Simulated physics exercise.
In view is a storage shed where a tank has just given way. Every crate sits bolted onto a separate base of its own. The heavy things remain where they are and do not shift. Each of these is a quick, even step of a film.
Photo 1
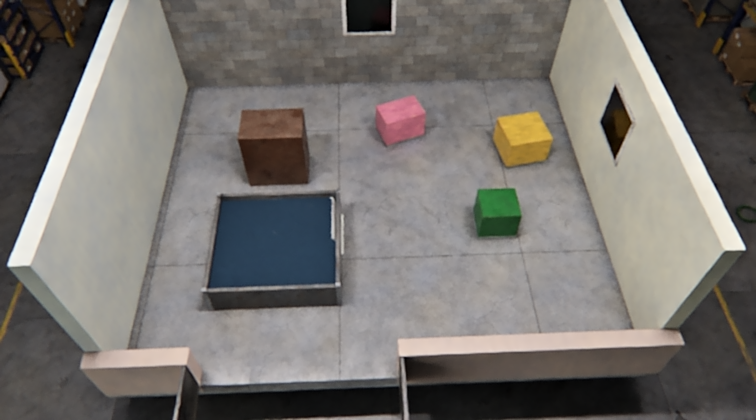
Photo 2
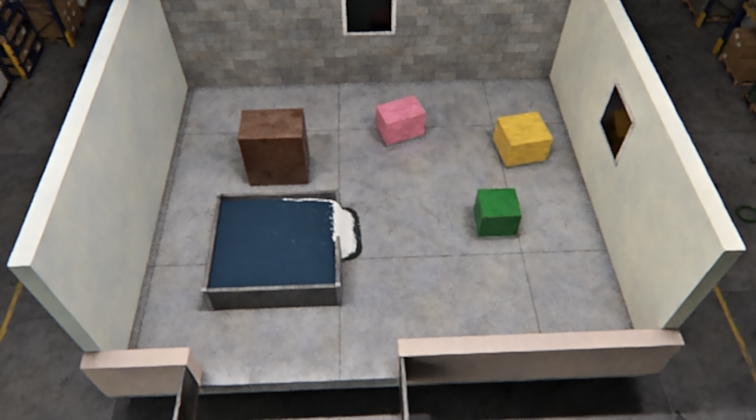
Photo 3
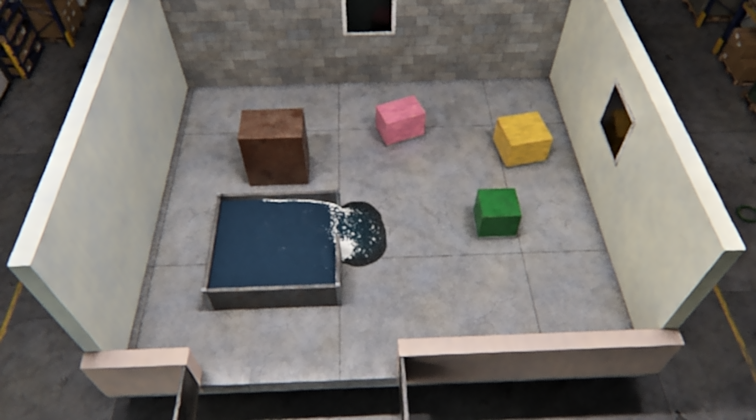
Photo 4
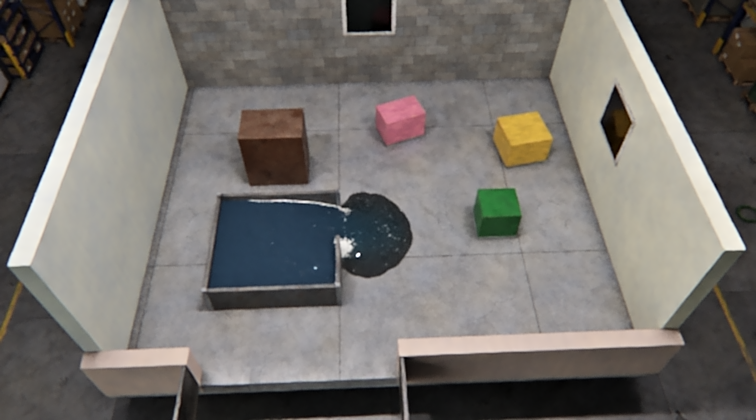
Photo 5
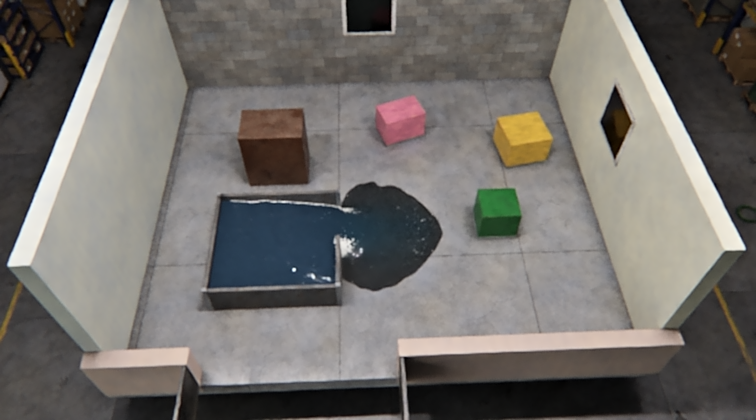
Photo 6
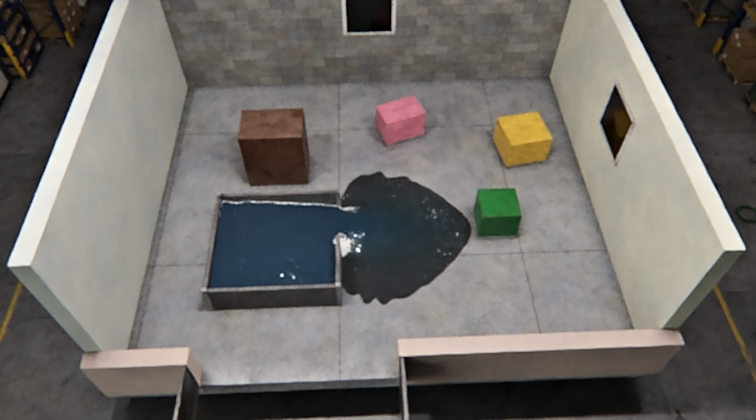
Dark water pours from the right side of an open tank and spreads across the floor.
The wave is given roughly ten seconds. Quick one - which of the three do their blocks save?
Yellow crate: Reached by water; green crate: Reached by water; pink crate: Reached by water.
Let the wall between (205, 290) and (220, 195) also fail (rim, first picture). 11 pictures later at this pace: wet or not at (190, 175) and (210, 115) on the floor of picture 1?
Inundated, then inundated.
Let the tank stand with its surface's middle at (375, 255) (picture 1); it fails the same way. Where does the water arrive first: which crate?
One in green.
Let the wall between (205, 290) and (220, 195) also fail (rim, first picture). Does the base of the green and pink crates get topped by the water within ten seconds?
As I see it, green crate stays clear and pink crate is doused.
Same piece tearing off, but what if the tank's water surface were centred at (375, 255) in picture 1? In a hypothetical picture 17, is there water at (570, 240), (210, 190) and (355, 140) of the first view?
Submerged, untouched, untouched.
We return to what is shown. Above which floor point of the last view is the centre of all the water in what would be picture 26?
Close to (388, 233), I reckon.
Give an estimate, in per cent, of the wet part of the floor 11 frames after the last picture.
Around 30 percent of it.
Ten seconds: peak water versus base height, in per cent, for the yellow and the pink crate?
I'd say 350 per cent for the first one and 180 per cent for the second.
A moment on, water covers 20 % of the floor; the yellow crate not reached, the green crate water round its plinth, the pink crate not reached.
Next, water covers 30 % of the floor; the yellow crate water round its plinth, the green crate water round its plinth, the pink crate water round its plinth.
Then, water covers 40 % of the floor; the yellow crate water round its plinth, the green crate water round its plinth, the pink crate water round its plinth.
Later, water covers 50 % of the floor; the yellow crate water round its plinth, the green crate water round its plinth, the pink crate water round its plinth.
In the end, water covers 70 % of the floor; the yellow crate was topped, the green crate was topped, the pink crate was topped.
